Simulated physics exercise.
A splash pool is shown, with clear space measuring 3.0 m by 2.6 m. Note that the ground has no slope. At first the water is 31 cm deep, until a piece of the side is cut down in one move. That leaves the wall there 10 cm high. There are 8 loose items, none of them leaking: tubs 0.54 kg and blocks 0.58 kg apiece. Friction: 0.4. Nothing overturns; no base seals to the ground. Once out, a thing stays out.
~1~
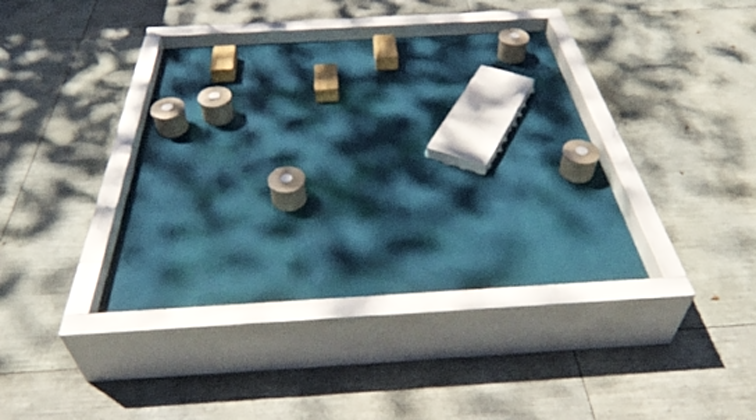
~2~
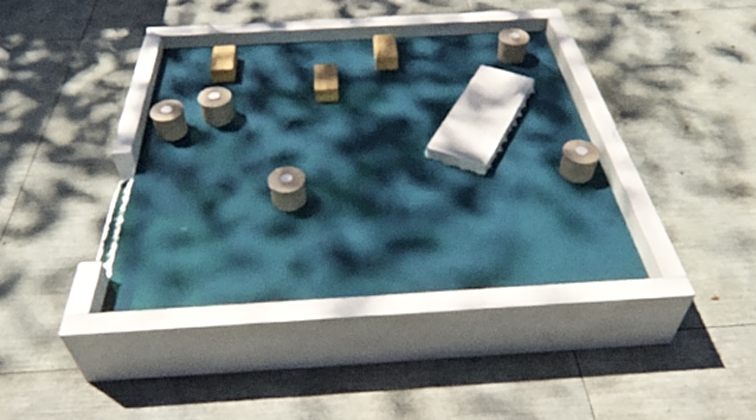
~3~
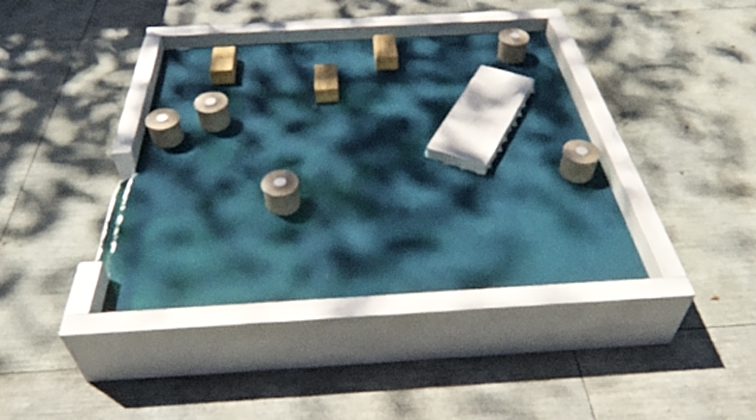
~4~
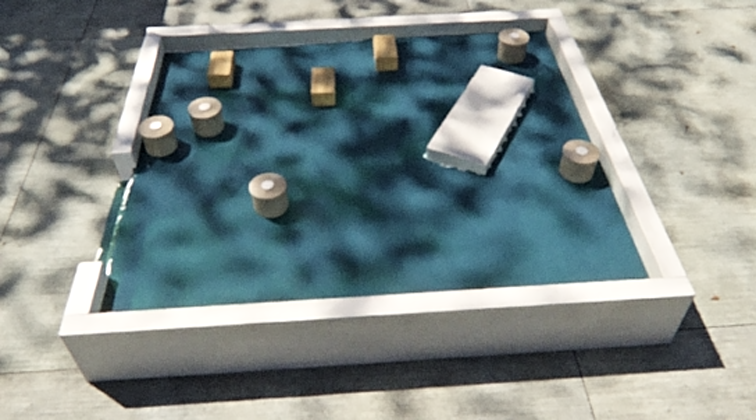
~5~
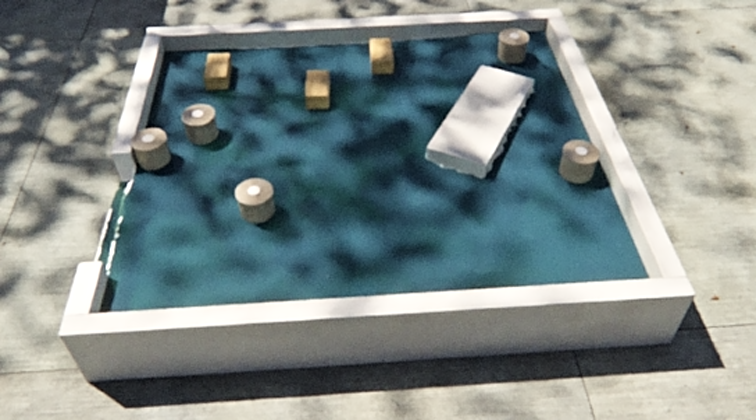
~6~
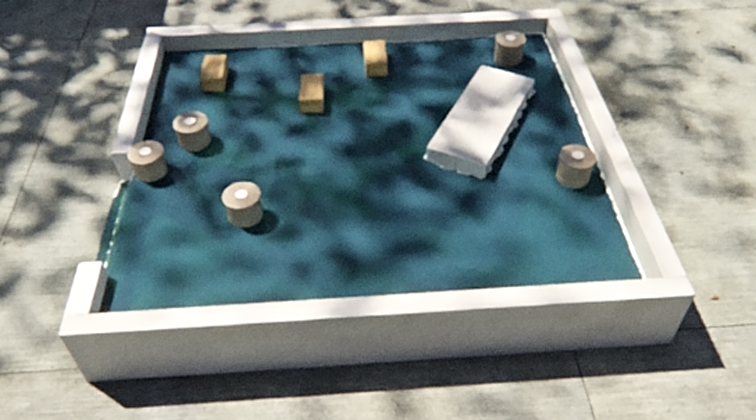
A gap opened in the left wall of a white-sided pool of blue-green water, and the round tubs on the left drifted toward it, while the yellowish blocks shifted slightly and the white slab barely moved.
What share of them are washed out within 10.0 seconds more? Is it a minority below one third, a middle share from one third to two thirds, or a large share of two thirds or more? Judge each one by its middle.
Looks like it lands mid-range.
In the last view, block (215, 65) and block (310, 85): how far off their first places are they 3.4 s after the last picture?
In that order: 30 cm, 30 cm.
Then, 0.8 s after the last picture 1 of 8 are out; 7 afloat.
Then, 3.4 s after the last picture 2 of 8 are out; 6 afloat.
Then, 6.0 s after the last picture 3 of 8 are out; 5 afloat.
Then, 10.0 s after the last picture 3 of 8 are out; 5 afloat.
